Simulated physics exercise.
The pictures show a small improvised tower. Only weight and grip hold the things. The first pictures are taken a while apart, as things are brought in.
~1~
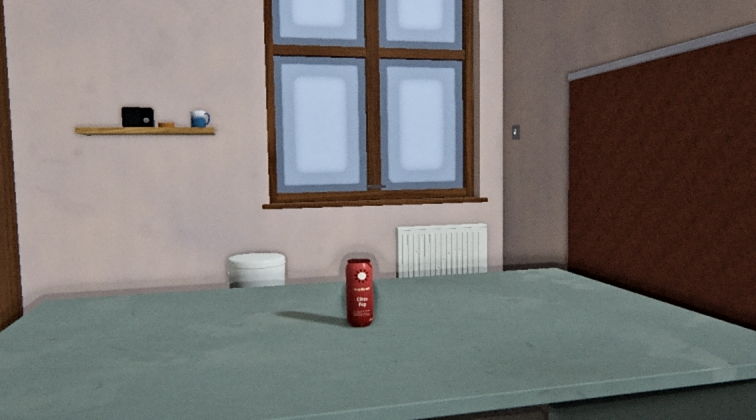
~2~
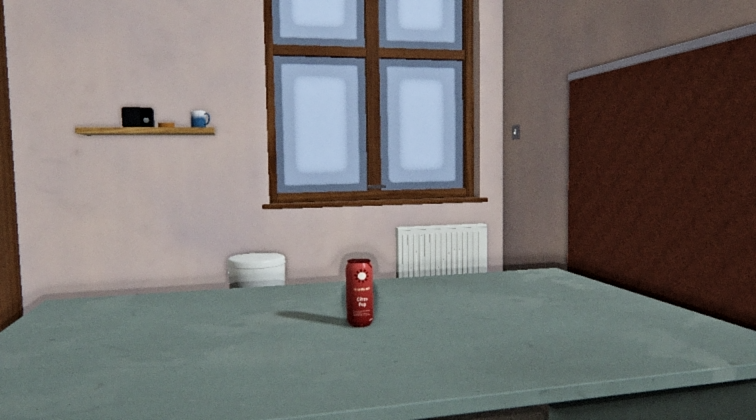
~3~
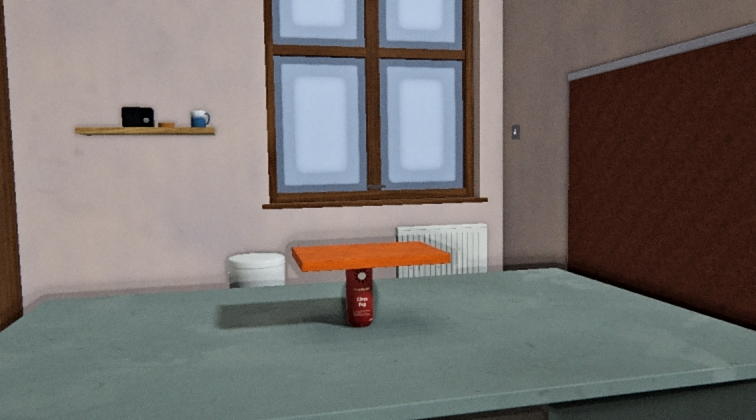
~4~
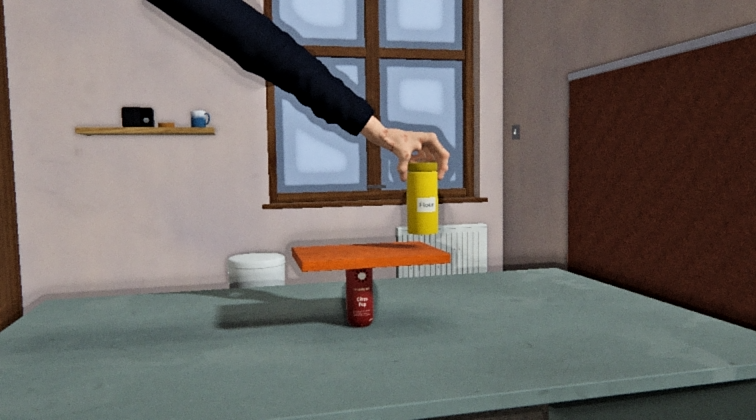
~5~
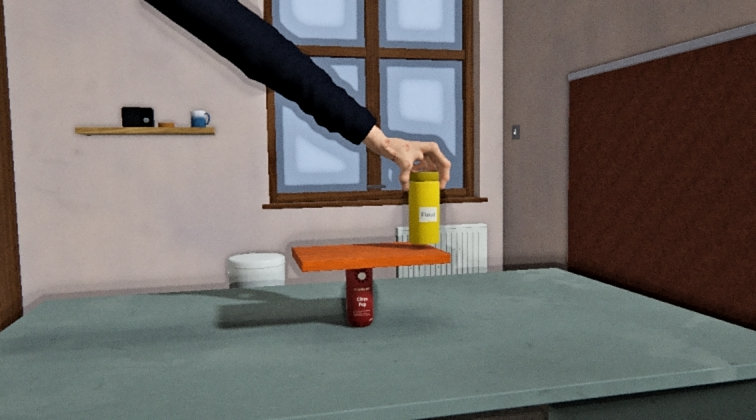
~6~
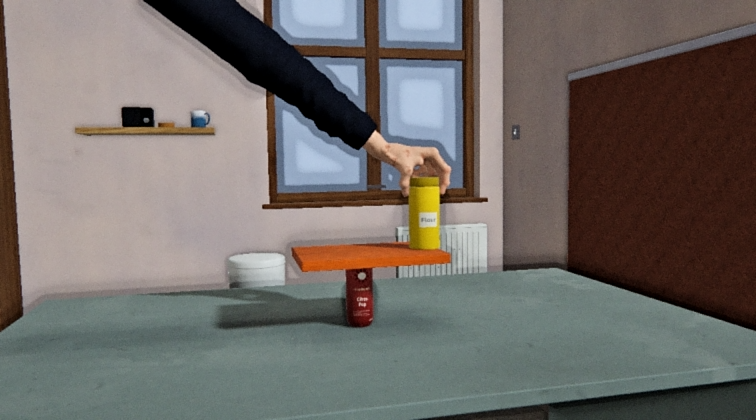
A hand lowering a yellow jar onto the right side of an orange board resting on a red can on a table.
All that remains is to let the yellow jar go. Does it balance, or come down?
It loses its balance.
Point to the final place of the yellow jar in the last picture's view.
Around (477, 302).
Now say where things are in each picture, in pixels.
The last thing is not in view yet, in the first frame.
The last thing is not in view yet, in the second frame.
The last thing is not in view yet; orange board (367, 255), in the third frame.
On its way; yellow jar (422, 198); orange board (367, 255), in the fourth frame.
On its way; yellow jar (424, 208); orange board (367, 255), in the fifth frame.
In place under the hand; yellow jar (424, 213); orange board (367, 255), in the sixth frame.
Then, 0.30 s past the last view, yellow jar now fallen; orange board rocked 32° from its first pose.
Then, 0.40 s past the last view, orange board rocked 62° from its first pose.
Then, 0.70 s past the last view, orange board now fallen; red can rocked 19° from its first pose.
Then, 0.90 s past the last view, red can now fallen.
Finally, fallen, yellow jar, orange board and red can. Final places as the last picture's camera would see them, yellow jar near (477, 303). The stack comes apart.
